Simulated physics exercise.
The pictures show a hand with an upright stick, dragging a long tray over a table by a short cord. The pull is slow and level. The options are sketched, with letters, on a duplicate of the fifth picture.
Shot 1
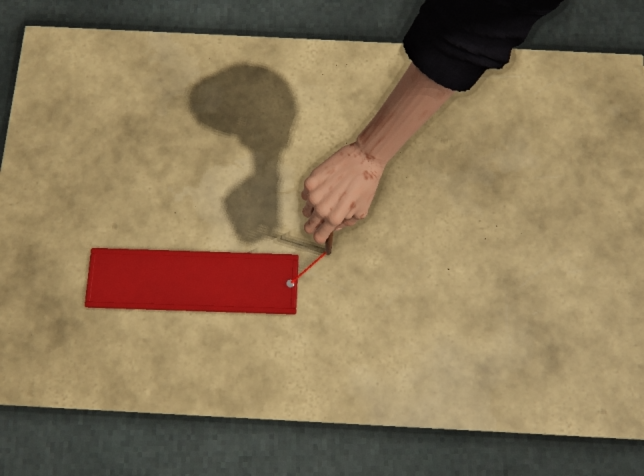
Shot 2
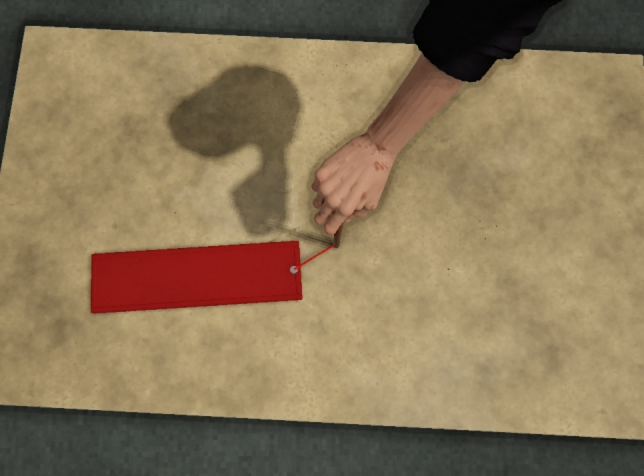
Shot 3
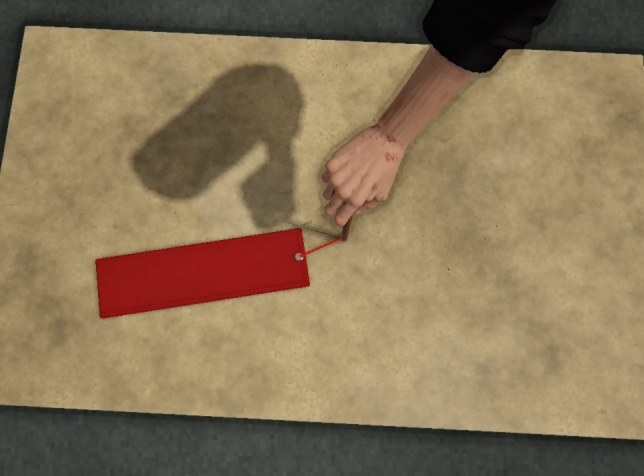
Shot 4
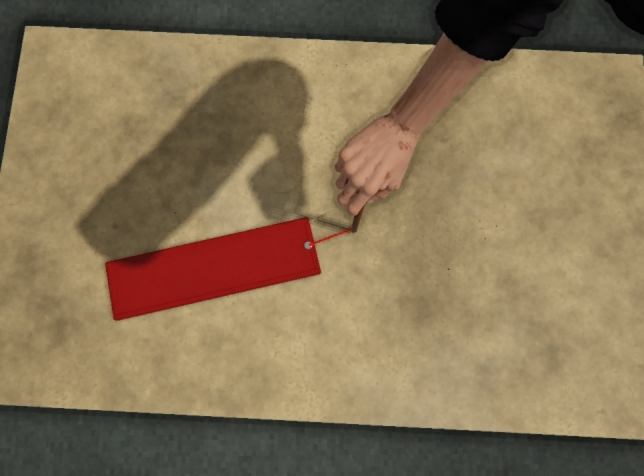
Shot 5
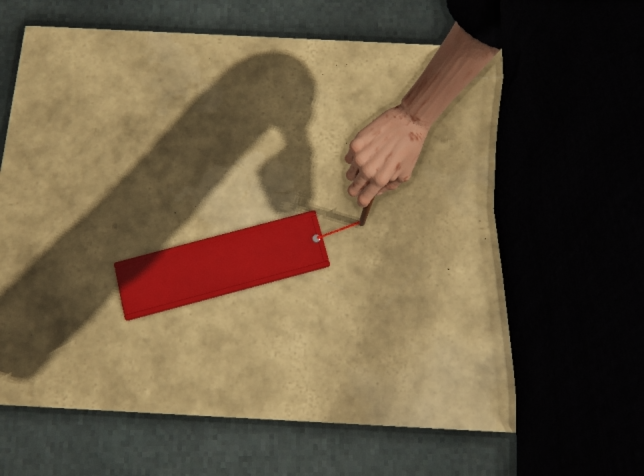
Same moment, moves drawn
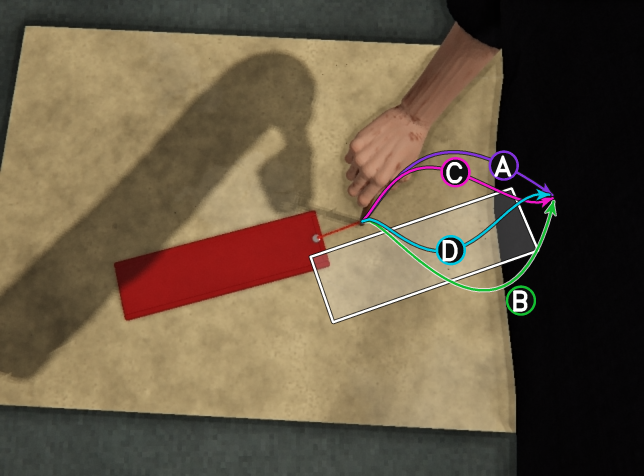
A pale, mottled tan tabletop with dark grey-green around it is seen from above by a camera that stays still. A long red tray lies left of centre, joined by a short red cord to a small upright stick held in a dark-sleeved hand reaching from the upper right. The hand slowly draws the tray slightly right and upward, turning it a little, while the arm's shadow lengthens leftward and a black shape covers the right side.
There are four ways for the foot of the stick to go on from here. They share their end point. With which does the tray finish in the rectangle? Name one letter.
The stick should follow B.
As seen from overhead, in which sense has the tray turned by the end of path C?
On that path, clockwise.
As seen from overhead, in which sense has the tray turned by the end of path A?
It turns clockwise.
On the copy, A from (362, 221) via (442, 153) to (553, 195); B from (362, 221) via (472, 289) to (554, 202); C from (362, 221) via (448, 170) to (553, 198); D from (362, 221) via (466, 245) to (549, 195); the outline at (424, 254).
On B. First, foot of the stick (438, 275), middle of the tray (291, 264).
Then, foot of the stick (525, 268), middle of the tray (378, 272).
Finally, foot of the stick (554, 197), middle of the tray (424, 253); it lies in the outline.
By contrast, A leaves its middle at (410, 201); C leaves its middle at (411, 212); D leaves its middle at (415, 231).
